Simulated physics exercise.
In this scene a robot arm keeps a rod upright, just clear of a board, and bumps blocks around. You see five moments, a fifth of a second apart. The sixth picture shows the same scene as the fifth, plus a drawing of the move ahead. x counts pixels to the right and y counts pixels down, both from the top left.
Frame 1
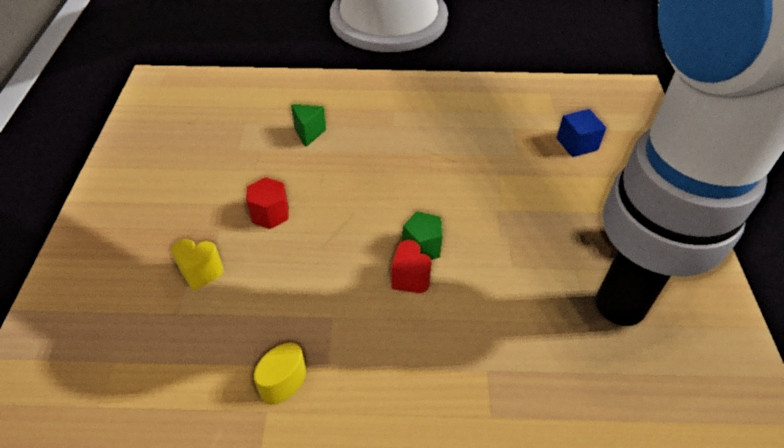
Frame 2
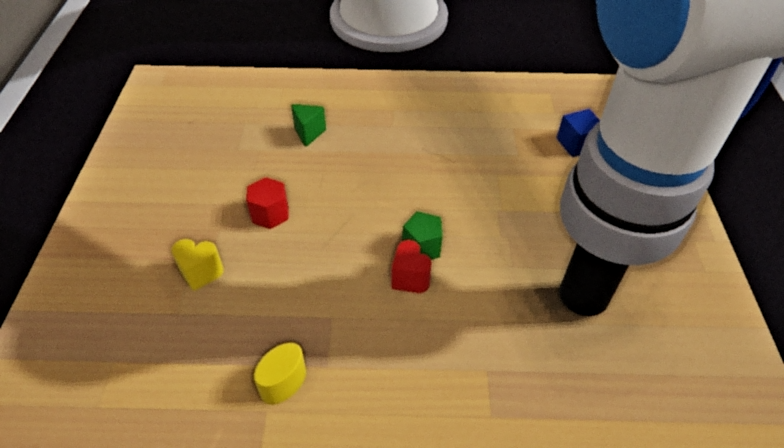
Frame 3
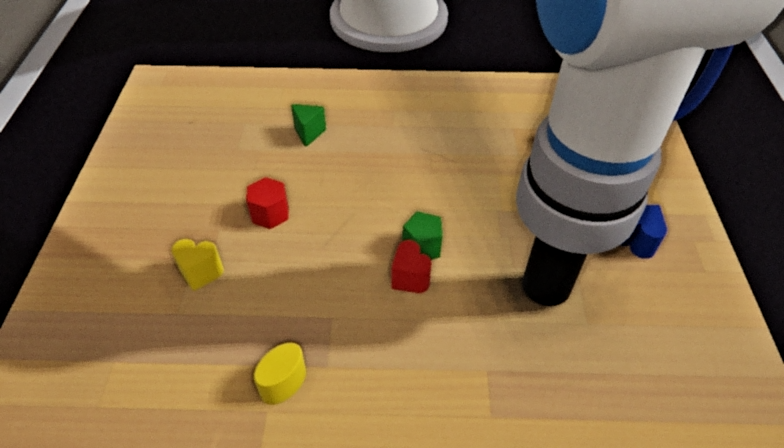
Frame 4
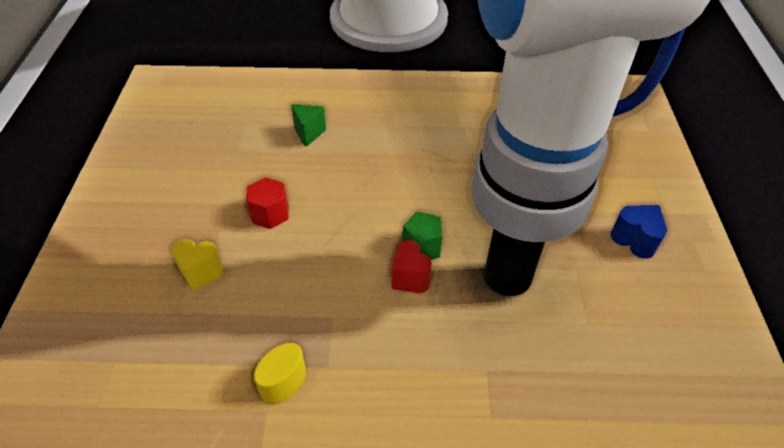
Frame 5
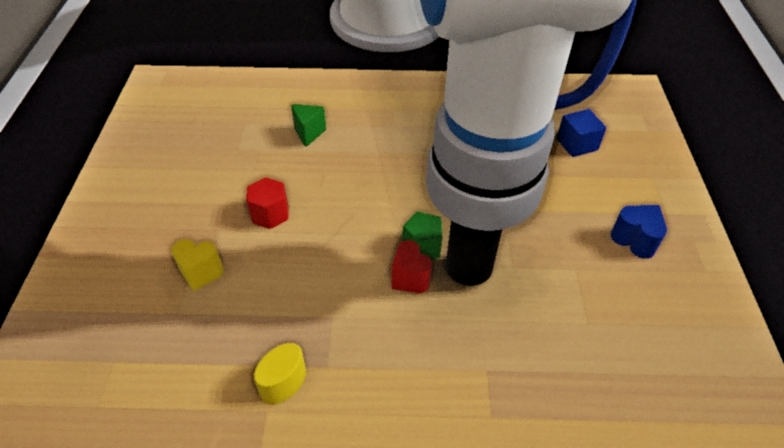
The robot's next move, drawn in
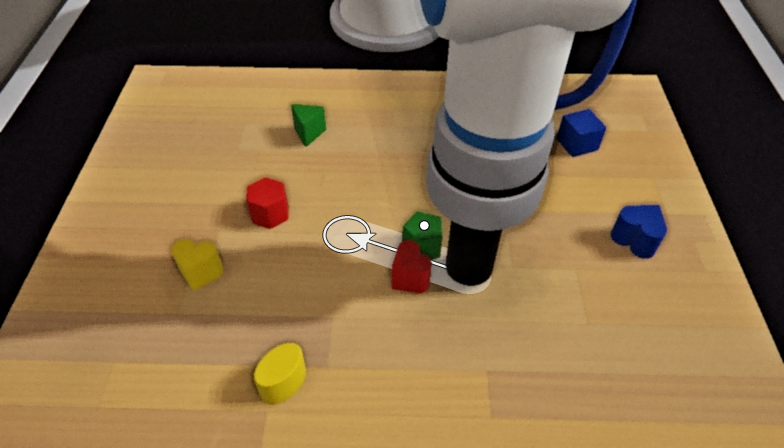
On a light wooden board edged in black, seen from above at an angle by a still camera, a grey and white robot arm with a black rod stands at the right. A green triangle, red hexagon, yellow heart and yellow rounded block lie at left, a touching green pentagon and red heart near the middle, blue blocks at right. The rod glides steadily left beside the middle pair, and the blocks stay put.
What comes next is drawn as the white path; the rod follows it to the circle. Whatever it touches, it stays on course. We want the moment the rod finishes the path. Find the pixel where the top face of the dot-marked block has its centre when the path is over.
About (366, 186).
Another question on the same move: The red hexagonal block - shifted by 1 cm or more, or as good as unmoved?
It ends up on the same spot.
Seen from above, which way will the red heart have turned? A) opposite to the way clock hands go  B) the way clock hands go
That would be A.
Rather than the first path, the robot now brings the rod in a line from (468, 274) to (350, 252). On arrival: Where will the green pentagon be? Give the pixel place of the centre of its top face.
My prediction: (384, 203).
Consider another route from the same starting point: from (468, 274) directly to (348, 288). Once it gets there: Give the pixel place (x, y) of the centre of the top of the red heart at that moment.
Its top face will be centred at roughly (306, 265).
Path on the board, from (468, 274) to (347, 234); the dot is on the green pentagon.
The first path, step by step. One third of the way, rod (425, 252); red heart (400, 259), turned 10° anticlockwise; green pentagon (397, 211), turned 20° clockwise.
Two thirds of the way, rod (385, 239); red heart (392, 260), turned 40° anticlockwise; green pentagon (375, 195), turned 70° clockwise.
At the end, rod (346, 226); red hexagonal block in place; red heart (392, 260), turned 40° anticlockwise; green pentagon (366, 186), turned 110° clockwise.
